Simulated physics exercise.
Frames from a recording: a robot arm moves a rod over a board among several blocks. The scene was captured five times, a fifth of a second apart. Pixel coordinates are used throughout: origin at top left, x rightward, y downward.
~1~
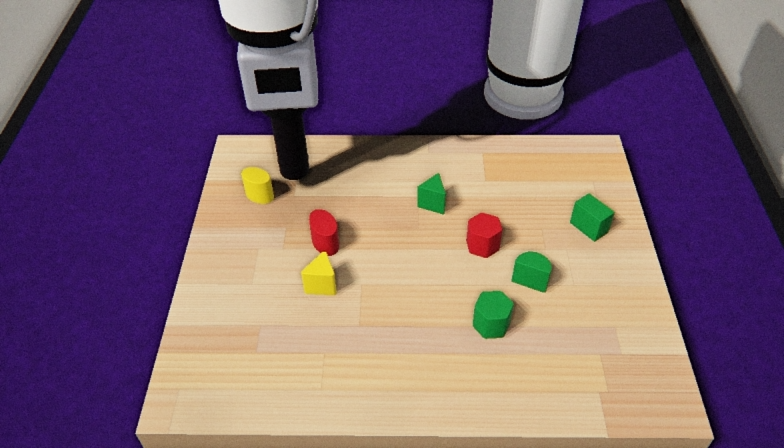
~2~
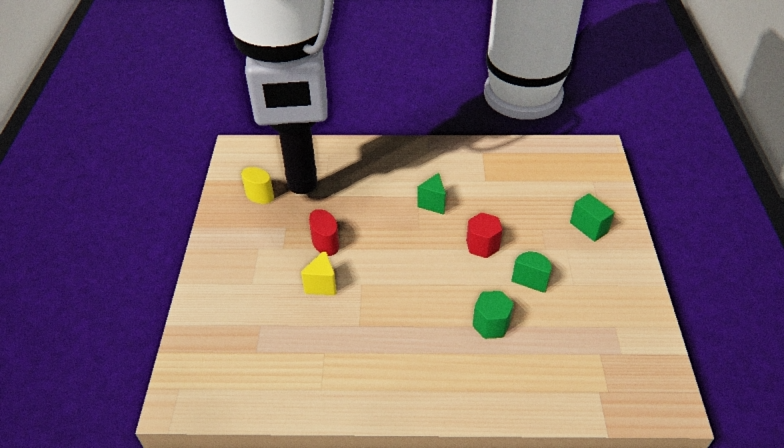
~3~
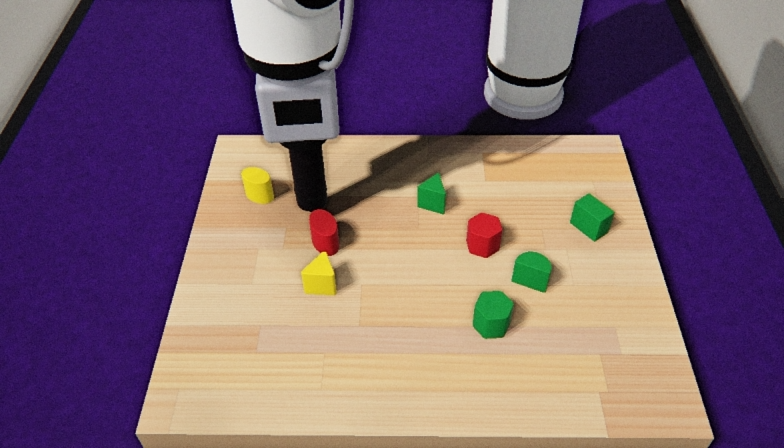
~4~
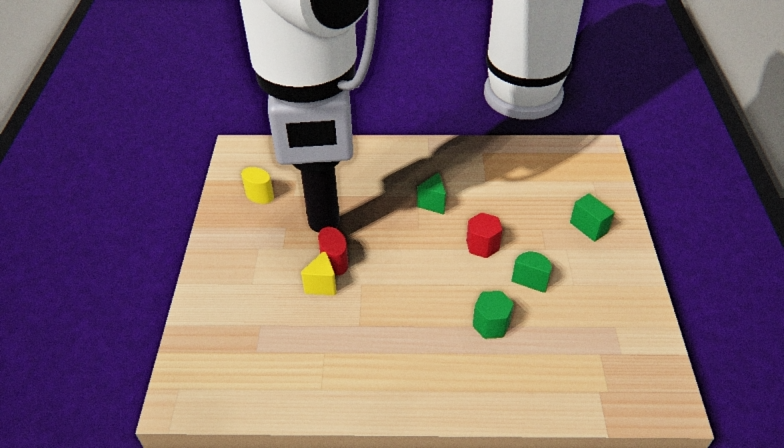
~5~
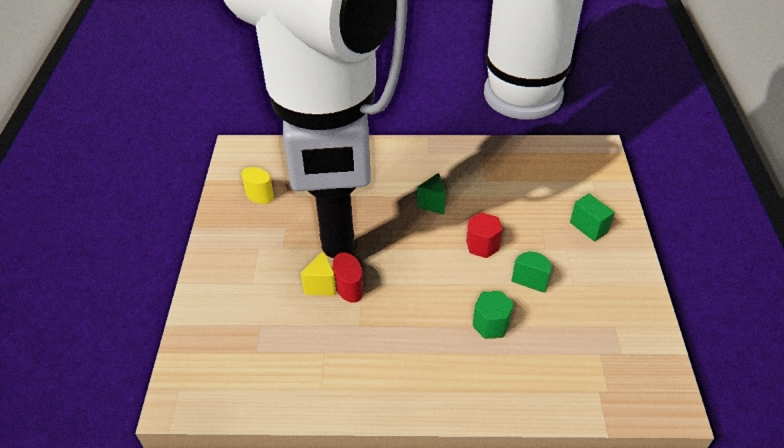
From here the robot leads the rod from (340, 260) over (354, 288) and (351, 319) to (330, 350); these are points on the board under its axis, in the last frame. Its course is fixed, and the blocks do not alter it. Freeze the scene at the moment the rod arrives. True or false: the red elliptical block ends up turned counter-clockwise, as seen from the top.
That is true.
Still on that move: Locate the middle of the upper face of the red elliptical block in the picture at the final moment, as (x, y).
That would be at about pixel (365, 339).
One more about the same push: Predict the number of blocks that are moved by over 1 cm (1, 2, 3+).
When the path ends, I think you'll find one block out of place by more than 1 cm.
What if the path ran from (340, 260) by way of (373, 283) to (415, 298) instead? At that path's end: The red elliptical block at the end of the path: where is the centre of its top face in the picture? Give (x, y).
About (368, 296).
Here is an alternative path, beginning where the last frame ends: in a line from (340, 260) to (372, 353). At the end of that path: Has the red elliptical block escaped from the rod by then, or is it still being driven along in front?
Most likely the red elliptical block stays ahead.
On the path given first. One third of the way, rod at (353, 275); red elliptical block at (361, 297).
Two thirds of the way, rod at (350, 307); red elliptical block at (369, 327), turned 25° anticlockwise.
At the end, rod at (328, 337); yellow triangular piece in place; red elliptical block at (365, 339), turned 75° anticlockwise.
